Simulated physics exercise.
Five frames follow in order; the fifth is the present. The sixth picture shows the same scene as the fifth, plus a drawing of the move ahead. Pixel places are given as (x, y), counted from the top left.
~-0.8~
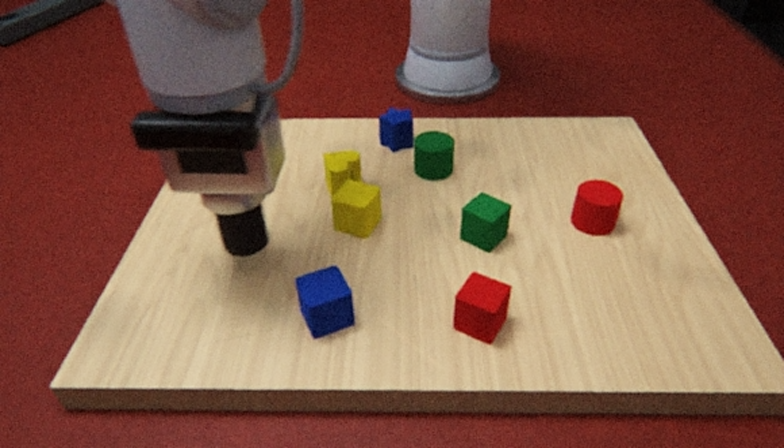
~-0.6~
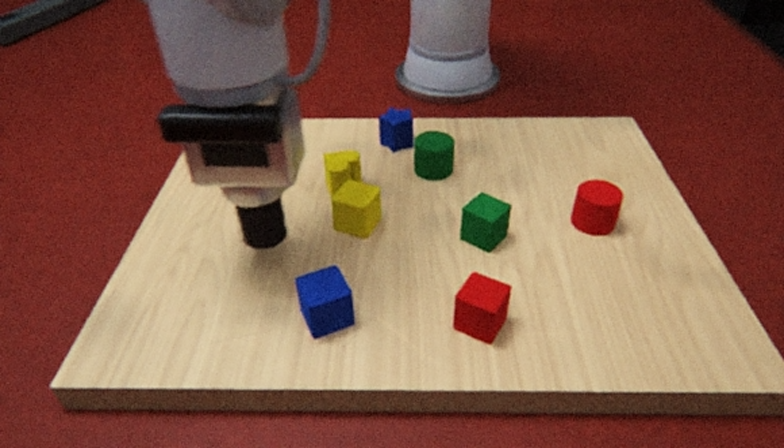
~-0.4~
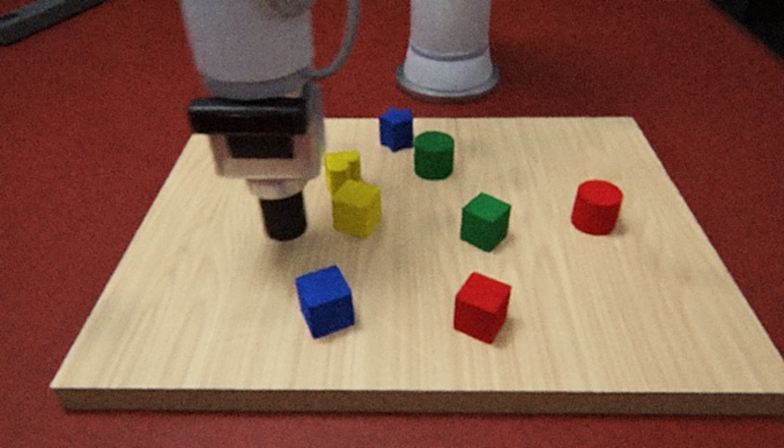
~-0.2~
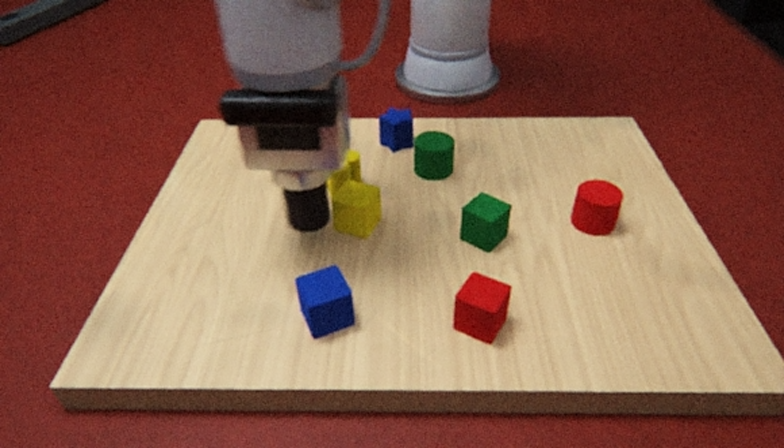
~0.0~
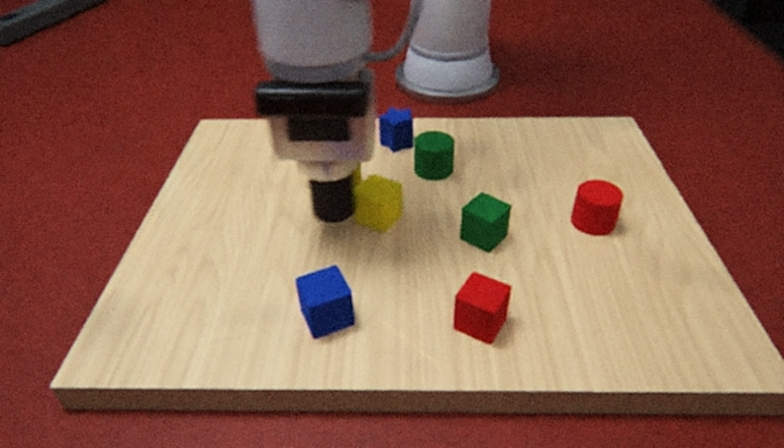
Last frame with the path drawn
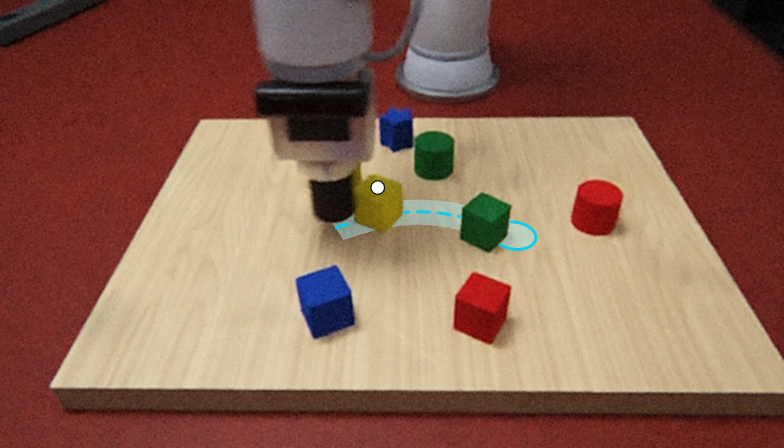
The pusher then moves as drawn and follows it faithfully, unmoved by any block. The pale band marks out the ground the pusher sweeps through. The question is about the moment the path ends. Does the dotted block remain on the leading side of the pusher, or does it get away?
Beside or behind it.
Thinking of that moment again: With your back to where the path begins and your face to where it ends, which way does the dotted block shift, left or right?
Seen from start to end, it moves left.
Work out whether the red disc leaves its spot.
Stays put.
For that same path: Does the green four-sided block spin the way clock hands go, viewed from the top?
In short: Yes.
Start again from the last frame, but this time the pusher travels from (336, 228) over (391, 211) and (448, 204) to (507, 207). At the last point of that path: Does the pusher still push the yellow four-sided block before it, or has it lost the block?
It holds its place in front.
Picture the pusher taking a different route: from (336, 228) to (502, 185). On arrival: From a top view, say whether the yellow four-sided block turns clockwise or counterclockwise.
It turns clockwise.
Path on the board, from (336, 228) through (395, 213) and (456, 216) to (514, 235); the dot is on the yellow four-sided block.
On the path given first. One third of the way, pusher (395, 196); yellow four-sided block (439, 180), turned 25° clockwise.
Two thirds of the way, pusher (457, 198); yellow four-sided block (498, 183), turned 45° clockwise; green four-sided block (494, 208), turned 30° clockwise.
At the end, pusher (517, 218); yellow heart-shaped block in place; yellow four-sided block (538, 185); green four-sided block (536, 231), turned 55° clockwise; red disc in place.
